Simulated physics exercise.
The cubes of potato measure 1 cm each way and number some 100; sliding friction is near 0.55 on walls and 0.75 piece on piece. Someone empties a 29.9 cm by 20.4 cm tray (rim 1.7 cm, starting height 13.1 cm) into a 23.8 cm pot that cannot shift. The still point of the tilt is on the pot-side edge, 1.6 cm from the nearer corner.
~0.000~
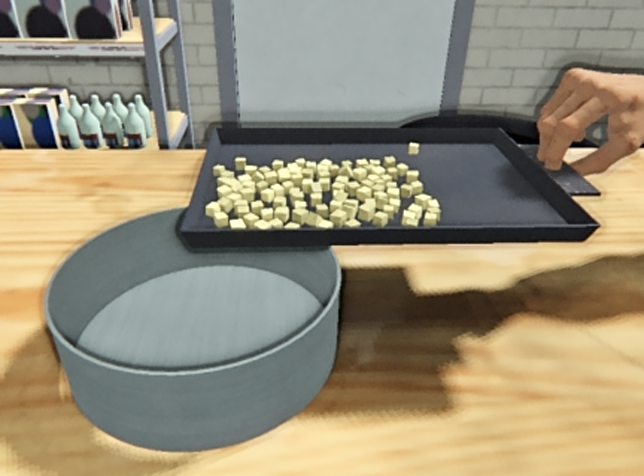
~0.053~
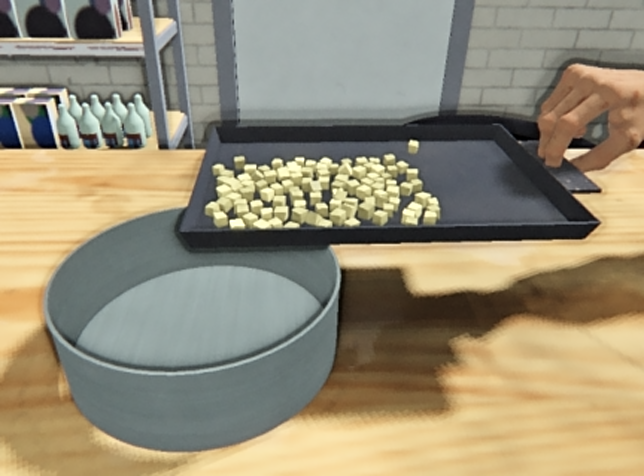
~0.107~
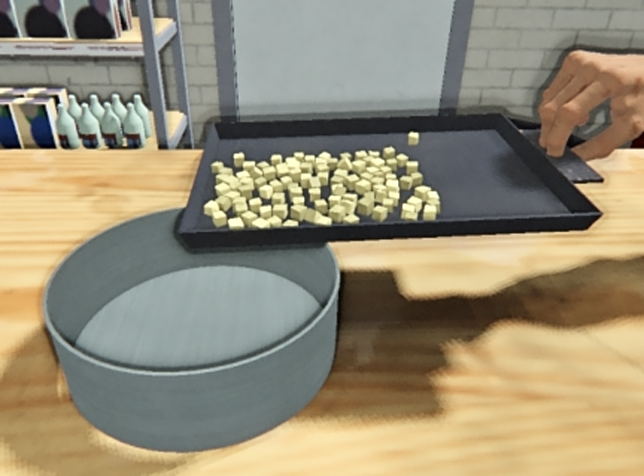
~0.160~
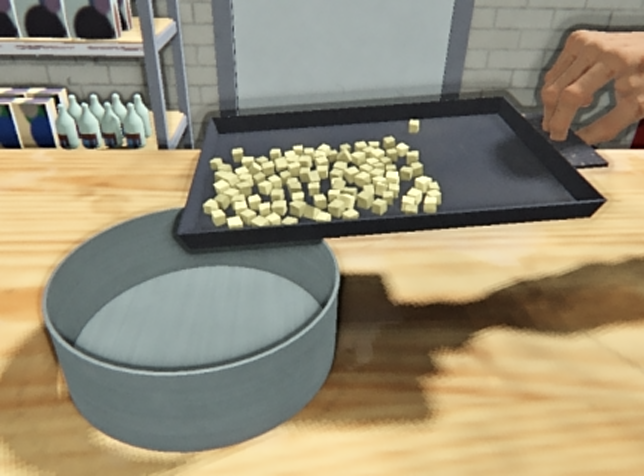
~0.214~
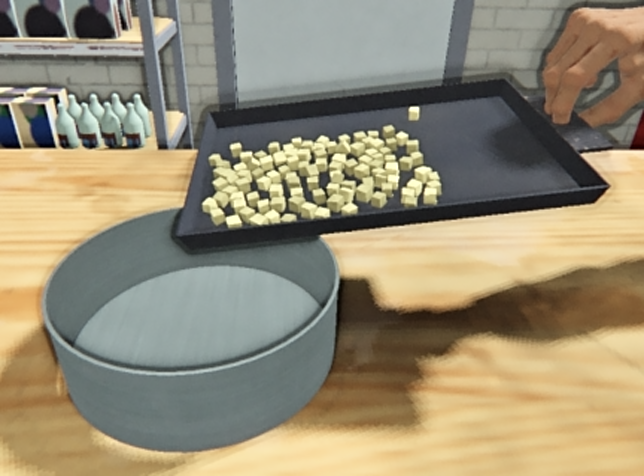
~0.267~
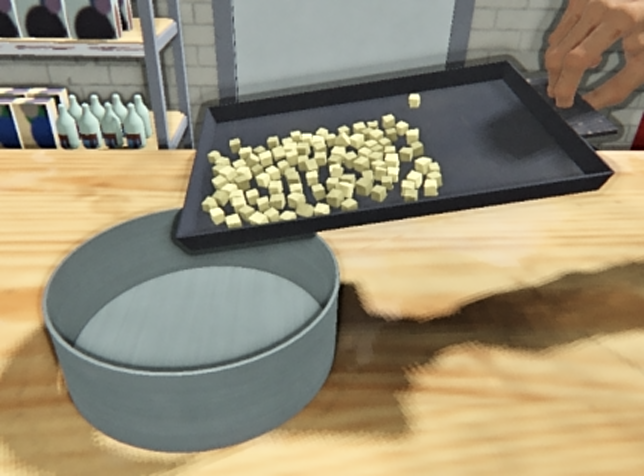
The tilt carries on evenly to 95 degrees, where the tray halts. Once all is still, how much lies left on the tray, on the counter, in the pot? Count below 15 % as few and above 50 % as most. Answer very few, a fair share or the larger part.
Tray: Very few, counter: Very few, pot: The larger part.
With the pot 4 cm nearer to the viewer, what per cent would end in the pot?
In that case some 100 per cent.
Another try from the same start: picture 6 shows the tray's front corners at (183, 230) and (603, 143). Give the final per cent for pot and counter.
Pot 100, counter 0.
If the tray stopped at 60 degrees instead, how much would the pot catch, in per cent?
In that case some 10 per cent.
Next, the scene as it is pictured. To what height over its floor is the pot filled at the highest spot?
Some 2.5 cm.
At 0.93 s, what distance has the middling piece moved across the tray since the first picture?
Some 5 cm.
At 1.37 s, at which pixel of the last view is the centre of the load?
Near (192, 167).
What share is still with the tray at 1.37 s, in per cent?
Roughly 90 per cent.
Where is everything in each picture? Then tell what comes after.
The first frame shows tray tilt 0 degrees, front corners at (190, 227) and (590, 222); middle of the pieces at (315, 190); pot at (200, 270).
The second frame shows tray tilt 1 degrees, front corners at (189, 227) and (591, 219); middle of the pieces at (315, 189).
The third frame shows tray tilt 3 degrees, front corners at (188, 228) and (593, 210); middle of the pieces at (314, 185).
The fourth frame shows tray tilt 6 degrees, front corners at (187, 229) and (596, 197), lowest corner left front; middle of the pieces at (313, 179).
The fifth frame shows tray tilt 9 degrees, front corners at (185, 230) and (599, 183), lowest corner left front; middle of the pieces at (312, 173).
The sixth frame shows tray tilt 12 degrees, front corners at (185, 232) and (603, 169), lowest corner left front; middle of the pieces at (311, 167); pot at (198, 270). The tray's pace is about 60 degrees a second.
Then, at 0.93 s, tilt 51 degrees; the tray holds 100 %, the pot 0 %.
Then, at 1.37 s, tilt 77 degrees; the tray holds 90 %, the pot 10 %.
After 1.88 s, tilt 95 degrees; the tray holds 0 %, the pot 95 %.
In the end, at 2.7 s, tray 0 %, counter 0 %, pot 100 %.
